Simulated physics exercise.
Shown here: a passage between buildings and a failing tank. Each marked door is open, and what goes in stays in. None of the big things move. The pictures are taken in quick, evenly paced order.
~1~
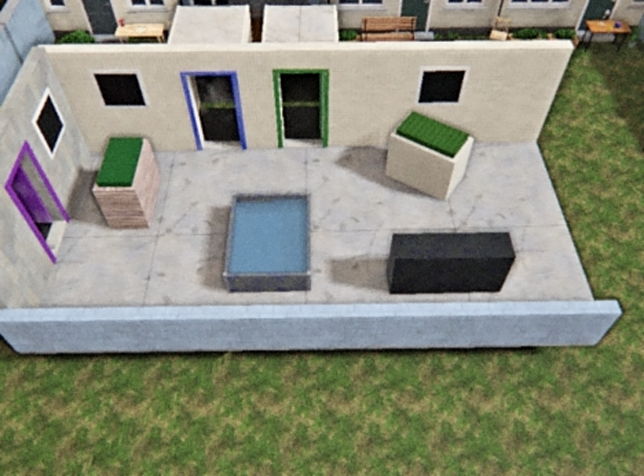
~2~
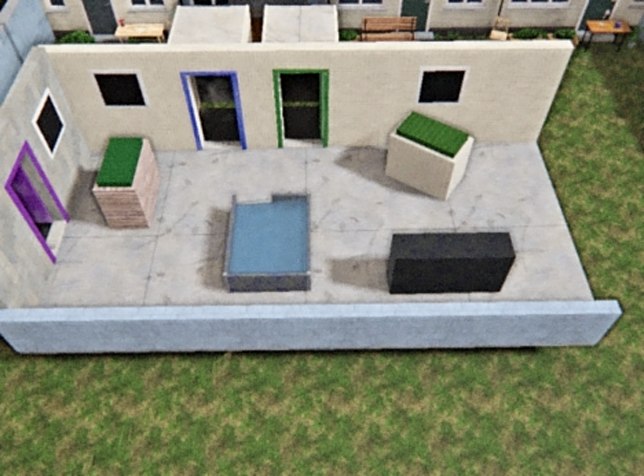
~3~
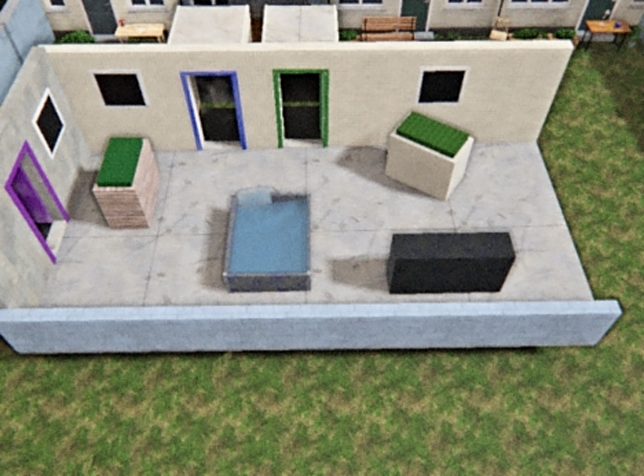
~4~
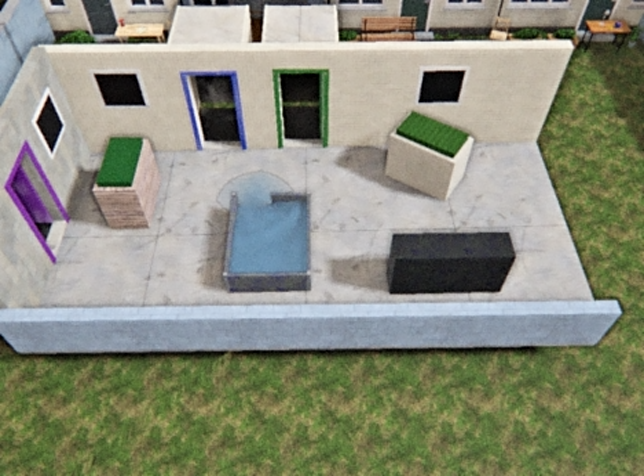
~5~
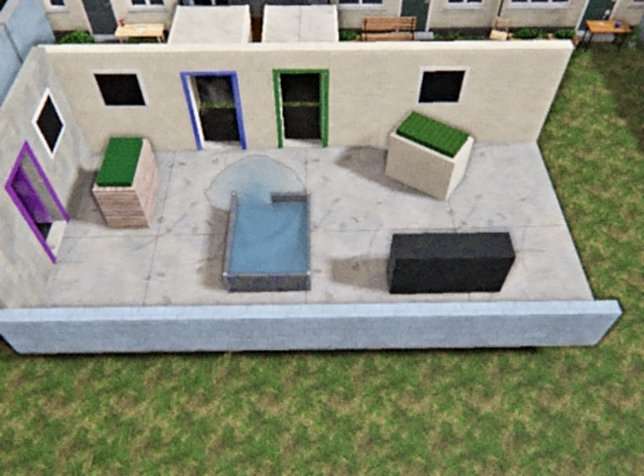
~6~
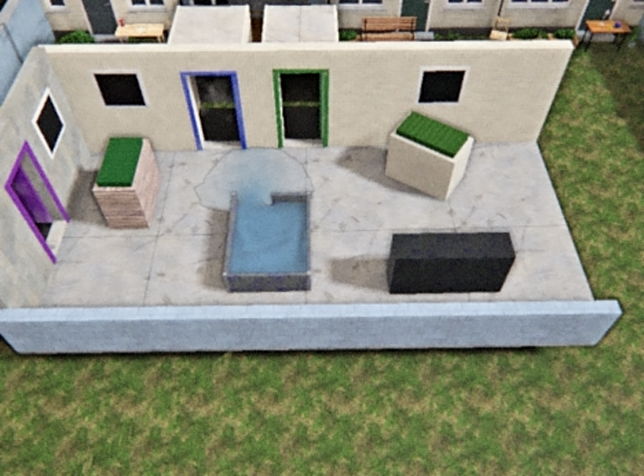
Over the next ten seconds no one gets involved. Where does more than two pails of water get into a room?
The green door lets in more than two pails; the purple door lets in two pails or less; the blue door lets in more than two pails.
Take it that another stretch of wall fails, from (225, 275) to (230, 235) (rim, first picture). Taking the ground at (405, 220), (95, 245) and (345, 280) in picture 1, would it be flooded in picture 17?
In turn: Not flooded, flooded, clear.
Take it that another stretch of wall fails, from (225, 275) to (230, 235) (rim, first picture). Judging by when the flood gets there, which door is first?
I'd say the one in purple.
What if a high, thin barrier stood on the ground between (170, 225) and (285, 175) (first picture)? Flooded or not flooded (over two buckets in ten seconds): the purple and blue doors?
Door by door: Purple does not get swamped, blue does not get swamped.
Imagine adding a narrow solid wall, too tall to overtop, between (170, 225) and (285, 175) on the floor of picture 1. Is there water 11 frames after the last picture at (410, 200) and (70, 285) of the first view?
Inundated; unwetted.
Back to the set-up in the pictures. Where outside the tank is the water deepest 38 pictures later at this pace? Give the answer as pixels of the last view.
Near (89, 162).
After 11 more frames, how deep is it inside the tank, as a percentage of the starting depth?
Near 58 in a hundred.
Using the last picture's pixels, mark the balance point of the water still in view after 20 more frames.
I'd place it roughly at (249, 212).
A moment on, water covers 10 % of the floor; the green door under two buckets in, the purple door not reached, the blue door under two buckets in.
Next, water covers 15 % of the floor; the green door over two buckets in, the purple door not reached, the blue door over two buckets in.
Then, water covers 20 % of the floor; the green door over two buckets in, the purple door not reached, the blue door far over two buckets in.
Later, water covers 35 % of the floor; the green door far over two buckets in, the purple door wet at the sill, nothing in, the blue door far over two buckets in.
In the end, water covers 45 % of the floor; the green door far over two buckets in, the purple door wet at the sill, nothing in, the blue door far over two buckets in.
